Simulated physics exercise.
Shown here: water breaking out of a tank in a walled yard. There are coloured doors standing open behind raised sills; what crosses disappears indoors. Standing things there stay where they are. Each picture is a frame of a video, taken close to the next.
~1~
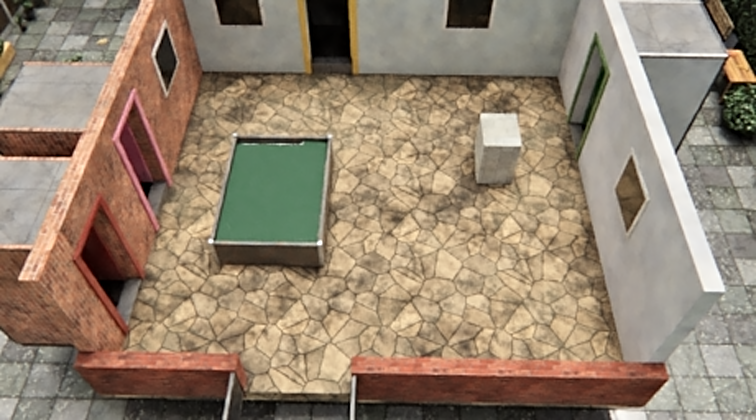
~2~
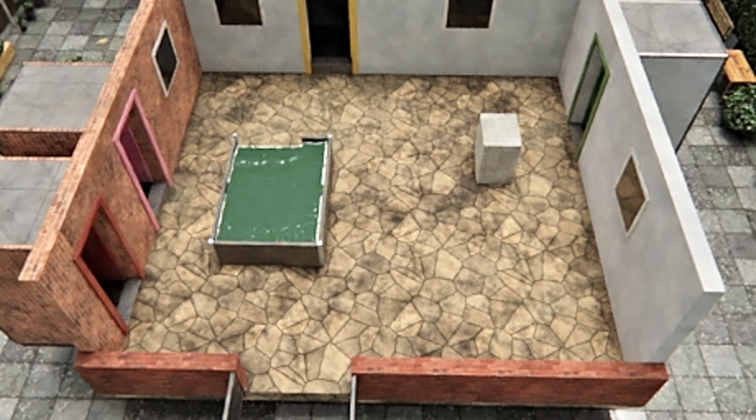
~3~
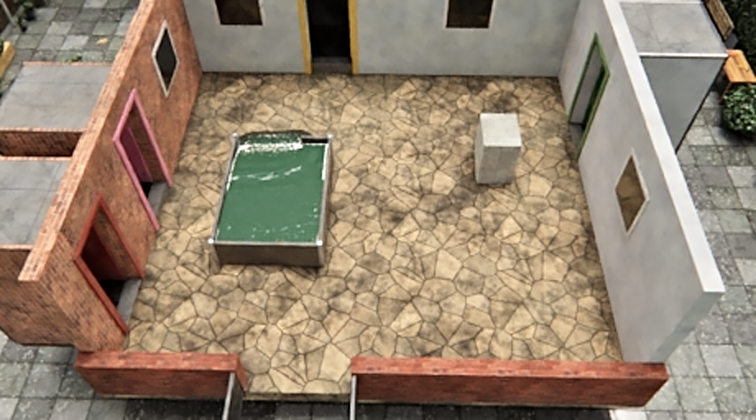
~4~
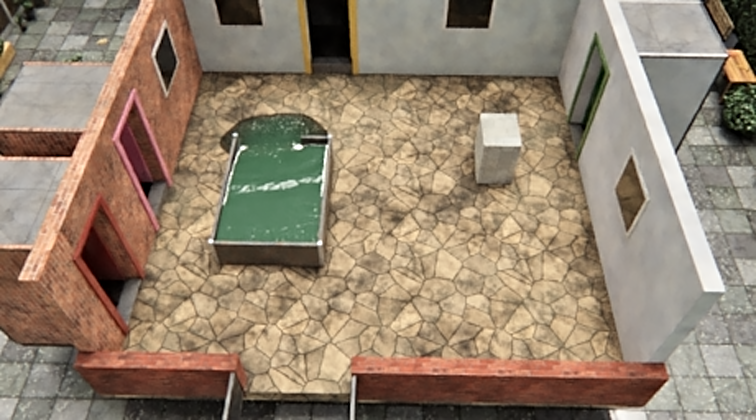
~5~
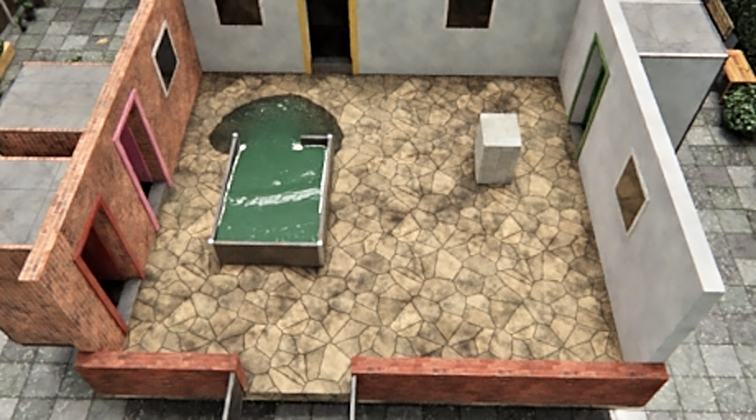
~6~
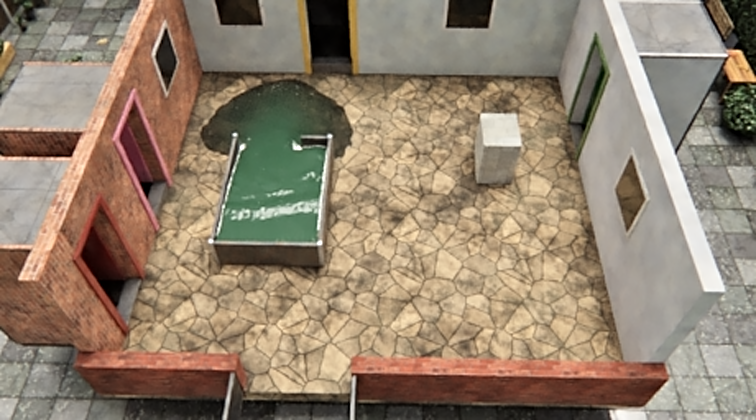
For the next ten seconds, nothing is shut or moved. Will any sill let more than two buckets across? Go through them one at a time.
The red door does not; the green door does; the yellow door does not; the pink door does not.
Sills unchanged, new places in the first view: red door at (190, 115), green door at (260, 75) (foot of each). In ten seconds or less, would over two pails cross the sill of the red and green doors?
Put simply, the red door tops the mark and the green door tops the mark.
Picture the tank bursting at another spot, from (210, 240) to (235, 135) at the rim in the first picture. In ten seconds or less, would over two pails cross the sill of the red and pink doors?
Then: The red door takes more, the pink door takes more.
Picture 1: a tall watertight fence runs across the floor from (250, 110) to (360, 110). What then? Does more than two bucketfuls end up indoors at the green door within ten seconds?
Looking at each in turn, green overshoots the limit.
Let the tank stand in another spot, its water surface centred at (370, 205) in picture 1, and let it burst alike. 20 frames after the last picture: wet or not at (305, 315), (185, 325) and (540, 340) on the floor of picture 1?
Going through them in that order: Still bare, still bare and still bare.
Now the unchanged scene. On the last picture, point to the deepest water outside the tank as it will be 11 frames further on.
I'd mark about pixel (228, 73).
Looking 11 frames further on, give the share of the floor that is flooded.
Near 15 in a hundred.
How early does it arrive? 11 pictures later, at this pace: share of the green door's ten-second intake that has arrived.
The figure is near 0 per cent.
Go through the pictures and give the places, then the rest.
The first picture shows still water in the water tank at (275, 189).
In the second picture, the front is at a hidden place, out from the gap on the water tank's far side.
In the third picture, the front is at (303, 134), out from the gap on the water tank's far side.
In the fourth picture, water pours out on the water tank's far side and has run to (299, 117).
In the fifth picture, the front is at (293, 97), out from the gap on the water tank's far side.
In the sixth picture, water pours out on the water tank's far side and has run to (295, 83).
A moment on, water covers 15 % of the floor; the red door not reached, the green door not reached, the yellow door wet at the sill, nothing in, the pink door not reached.
Next, water covers 15 % of the floor; the red door not reached, the green door not reached, the yellow door wet at the sill, nothing in, the pink door not reached.
Then, water covers 30 % of the floor; the red door not reached, the green door not reached, the yellow door wet at the sill, nothing in, the pink door not reached.
Later, water covers 55 % of the floor; the red door wet at the sill, nothing in, the green door under two buckets in, the yellow door wet at the sill, nothing in, the pink door wet at the sill, nothing in.
In the end, water covers 85 % of the floor; the red door under two buckets in, the green door over two buckets in, the yellow door wet at the sill, nothing in, the pink door wet at the sill, nothing in.
